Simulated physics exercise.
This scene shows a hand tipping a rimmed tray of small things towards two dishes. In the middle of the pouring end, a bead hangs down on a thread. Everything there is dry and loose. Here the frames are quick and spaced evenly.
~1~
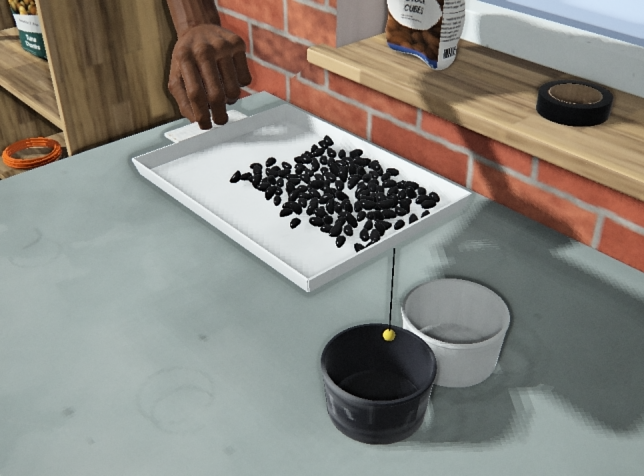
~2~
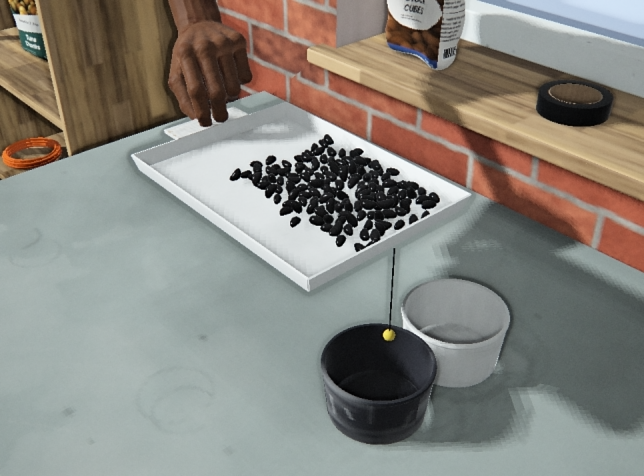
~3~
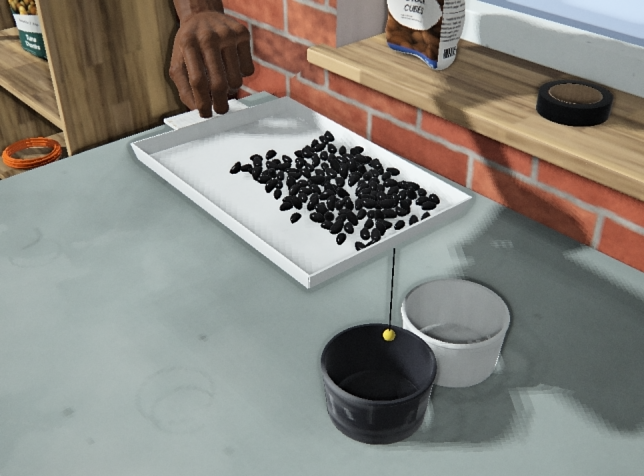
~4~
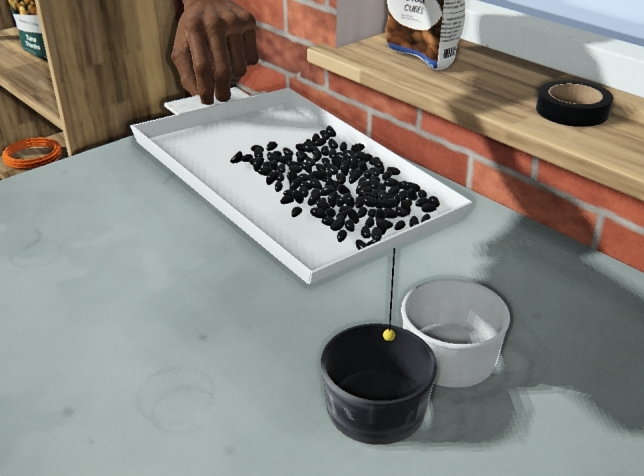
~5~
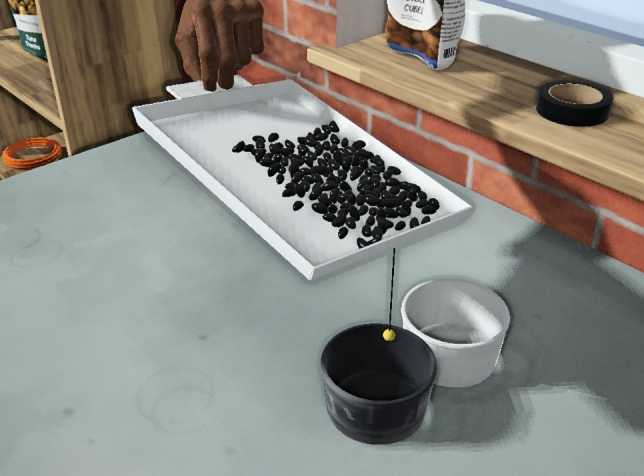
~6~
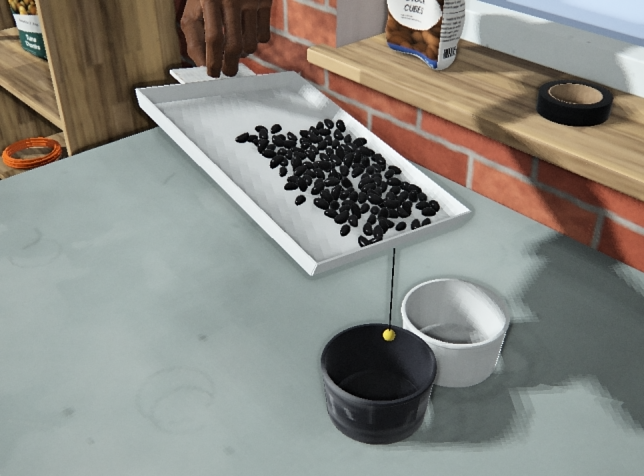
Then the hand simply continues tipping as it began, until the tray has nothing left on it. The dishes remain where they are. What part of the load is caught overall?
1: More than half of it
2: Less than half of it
1.
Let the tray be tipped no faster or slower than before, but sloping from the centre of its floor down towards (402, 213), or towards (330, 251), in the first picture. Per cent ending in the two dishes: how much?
I'd say some 80 in a hundred at first, then 30 in a hundred.
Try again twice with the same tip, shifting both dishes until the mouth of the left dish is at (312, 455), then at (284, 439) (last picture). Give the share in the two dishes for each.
Close to 0 in a hundred, then close to 0 in a hundred.
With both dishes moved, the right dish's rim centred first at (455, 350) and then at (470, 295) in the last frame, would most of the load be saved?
The pair would catch the lesser share the first time and the greater share the second time.
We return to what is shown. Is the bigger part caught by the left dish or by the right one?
Once things settle, the right of the two ends up fuller.
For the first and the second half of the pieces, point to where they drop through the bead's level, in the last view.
The opening part goes through (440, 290); what follows goes through (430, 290).
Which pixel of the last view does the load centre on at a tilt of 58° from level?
Near the pixel (388, 170).
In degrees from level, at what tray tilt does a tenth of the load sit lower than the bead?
Roughly 90 degrees of turn.
Shortly afterwards, tray tipped steeply; the whole lot on the tray.
Next, tray tipped right over; near half on the tray; near a quarter in the right dish; near a quarter in the air.
Some moments later, tray tipped past a quarter turn; all but a few in the right dish; only a few outside both.
In the end, tray tipped past a quarter turn; none at all in the left dish; all but a few in the right dish; only a few outside both.
